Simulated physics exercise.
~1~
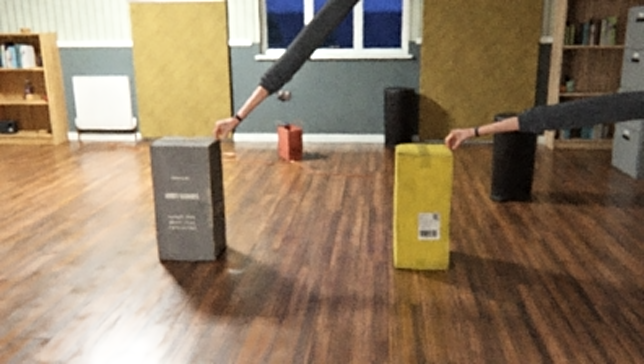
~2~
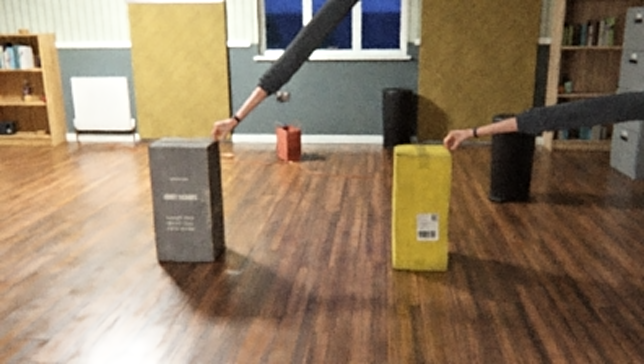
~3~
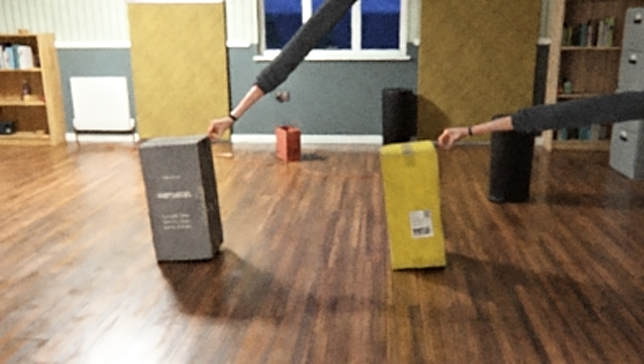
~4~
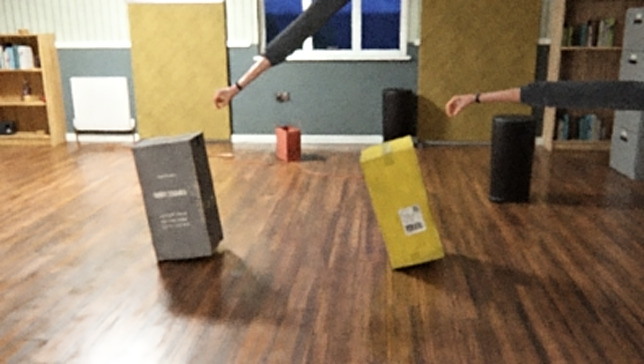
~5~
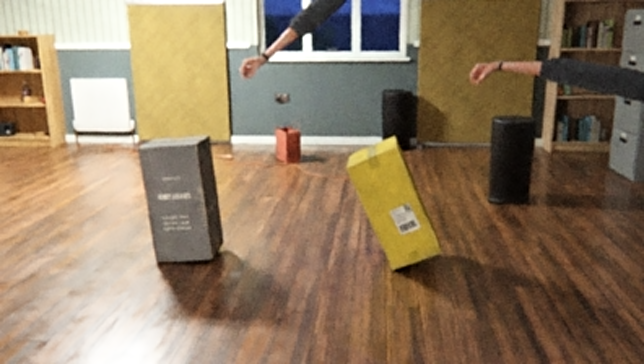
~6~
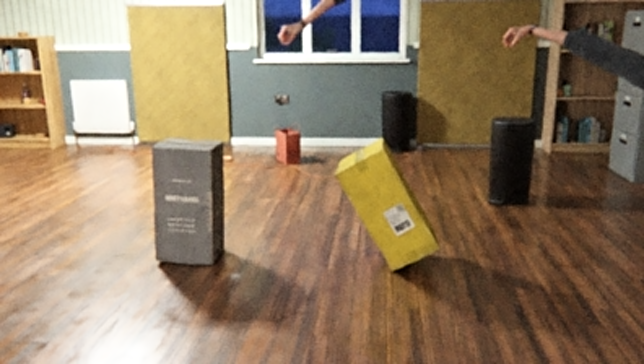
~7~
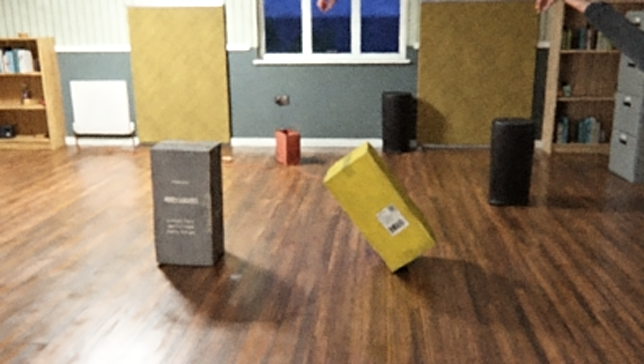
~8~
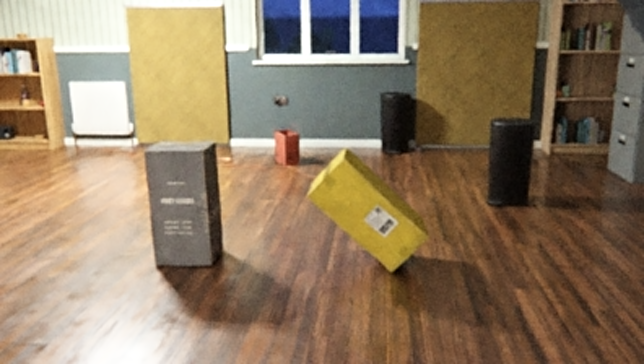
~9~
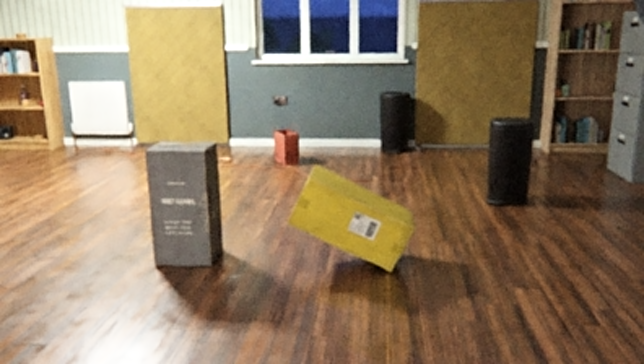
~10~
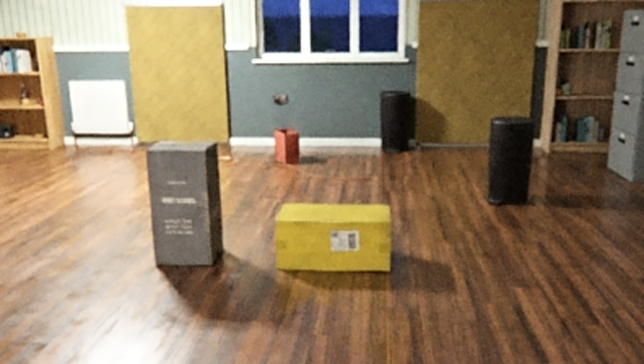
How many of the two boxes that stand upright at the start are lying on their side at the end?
One of them is lying on its side at the end, the yellow box. The grey box is still standing upright.
